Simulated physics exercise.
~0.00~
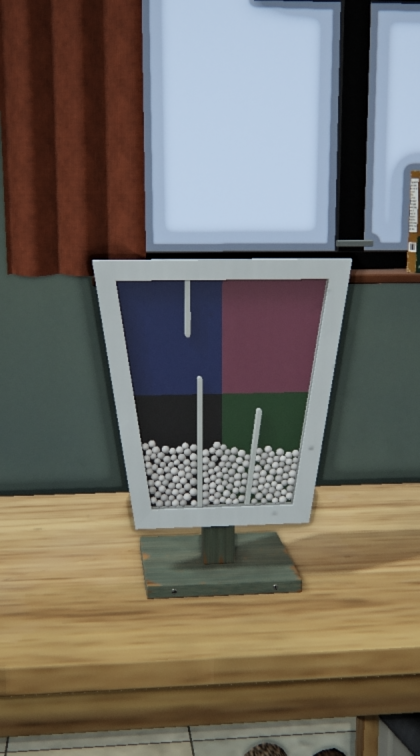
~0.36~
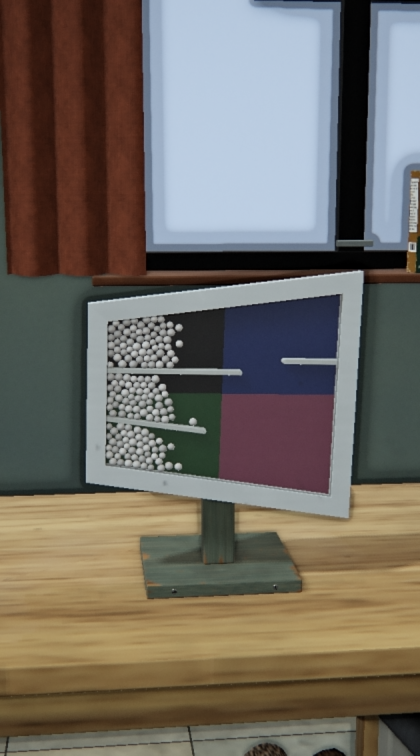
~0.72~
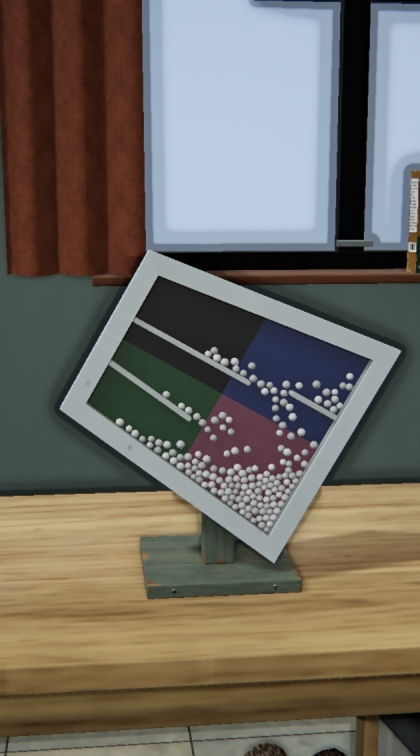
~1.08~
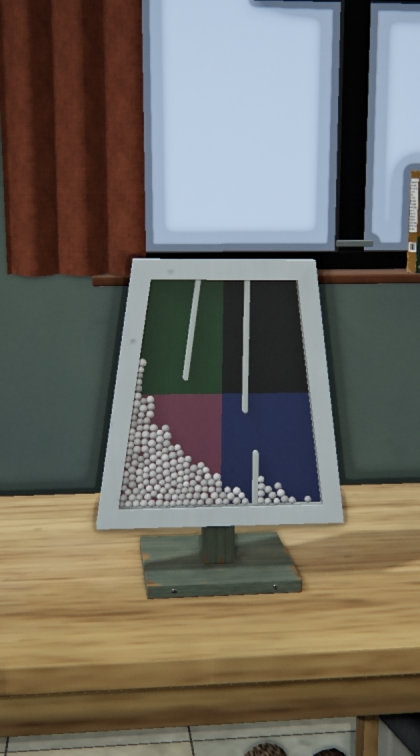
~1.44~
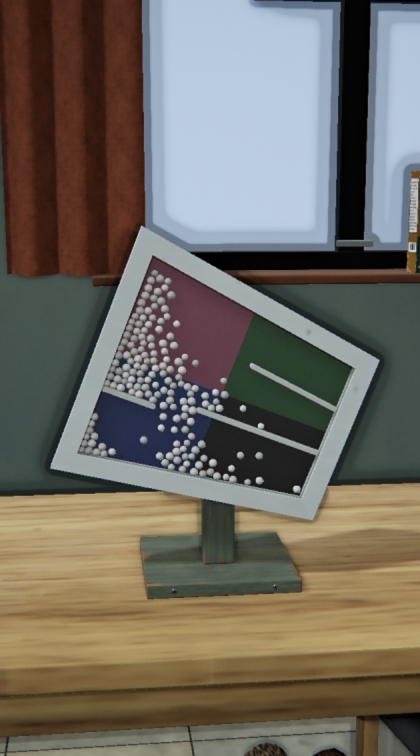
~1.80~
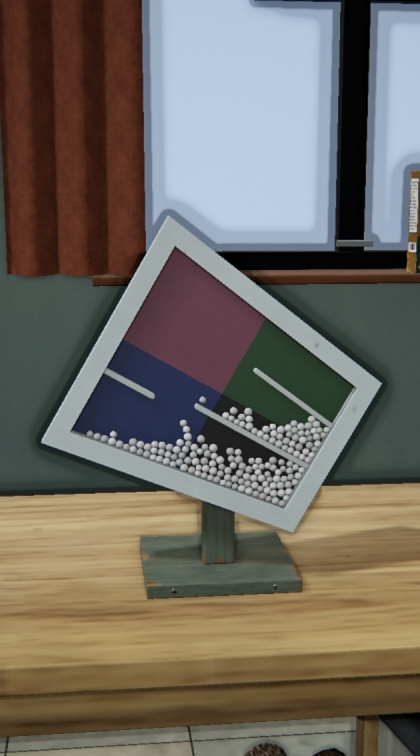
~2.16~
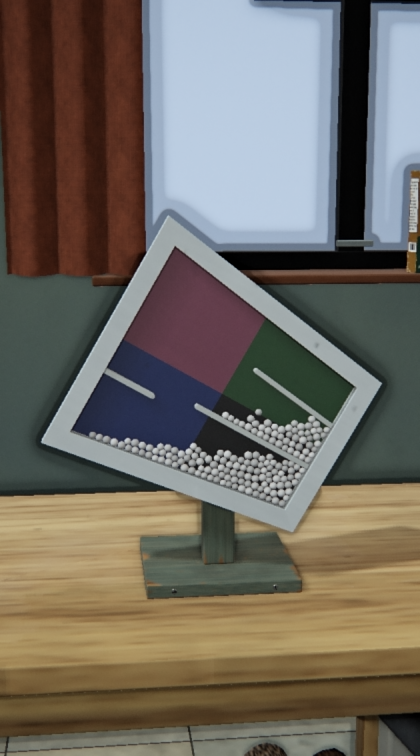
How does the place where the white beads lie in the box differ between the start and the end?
At the start the beads lie in a fairly even layer across the black and green quarters. At the end they are heaped toward the lower right, mostly in the black quarter, with some in the blue and green.
White beads tumble in a box turning clockwise and settle mostly in its black quarter.
